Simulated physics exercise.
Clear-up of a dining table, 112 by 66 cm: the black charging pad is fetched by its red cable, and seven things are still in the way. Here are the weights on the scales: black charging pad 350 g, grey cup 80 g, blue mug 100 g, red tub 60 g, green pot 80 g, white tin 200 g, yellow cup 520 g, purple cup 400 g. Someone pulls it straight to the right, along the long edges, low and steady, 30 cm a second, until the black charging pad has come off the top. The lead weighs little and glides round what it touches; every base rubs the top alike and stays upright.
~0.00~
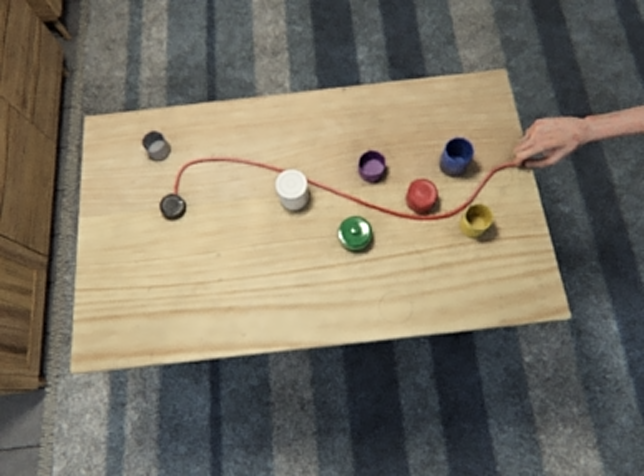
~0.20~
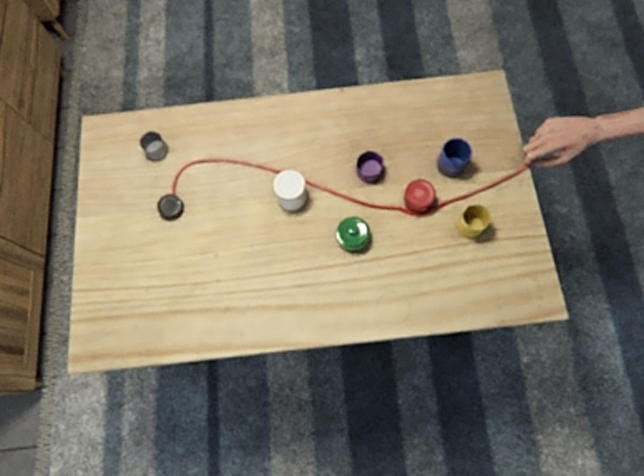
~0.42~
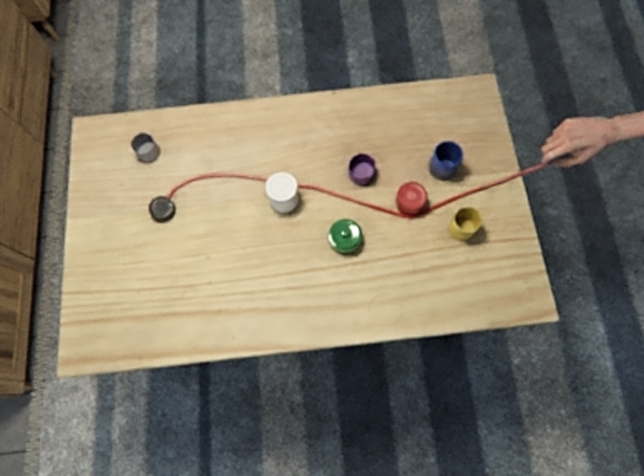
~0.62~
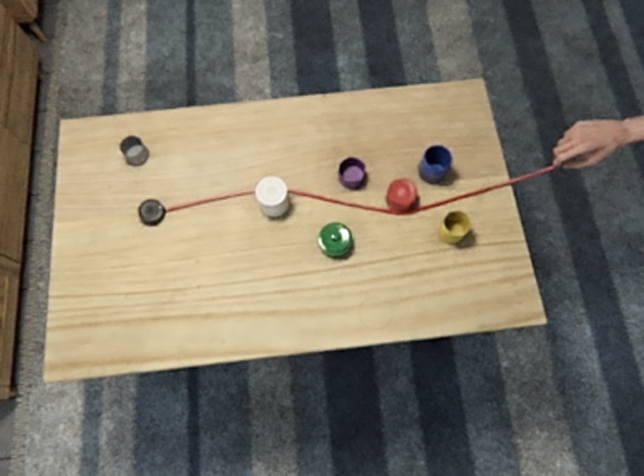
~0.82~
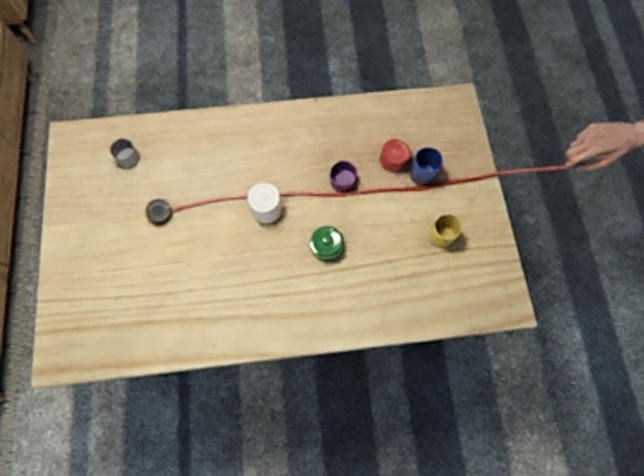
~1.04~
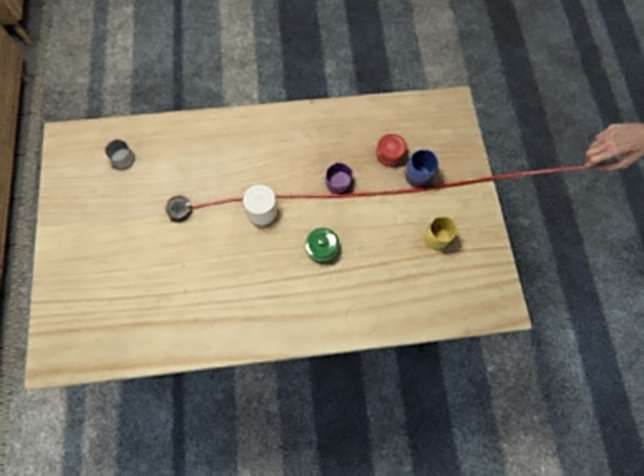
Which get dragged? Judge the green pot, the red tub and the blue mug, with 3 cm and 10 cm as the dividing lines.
Result: Green pot stays about where it is, red tub reaches the top band, blue mug stays about where it is.
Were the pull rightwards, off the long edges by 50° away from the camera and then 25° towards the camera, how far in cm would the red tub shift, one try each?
About 16 cm, then about 11 cm.
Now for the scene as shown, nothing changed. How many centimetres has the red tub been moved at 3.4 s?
It is about 16 cm from where it started.
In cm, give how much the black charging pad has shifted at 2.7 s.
Roughly 58 cm.
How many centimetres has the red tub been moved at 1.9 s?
I'd put it at close to 16 cm.
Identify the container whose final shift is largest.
I'd say the red tub.
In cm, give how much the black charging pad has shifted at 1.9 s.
About 36 cm.
At 1.9 s, the black charging pad has slid 37 cm. Moved, red tub 16 cm, white tin 4 cm.
At 2.7 s, the black charging pad has slid 58 cm. Moved, red tub 16 cm, white tin 4 cm, purple cup 2 cm.
At 3.4 s, the black charging pad has slid 81 cm. Moved, red tub 16 cm, white tin 4 cm, purple cup 2 cm, blue mug 2 cm.
At 4.0 s, the black charging pad is off the top. Moved, red tub 16 cm at (393, 146), white tin 4 cm, purple cup 2 cm, blue mug 2 cm at (427, 158), green pot 0 cm at (323, 241).
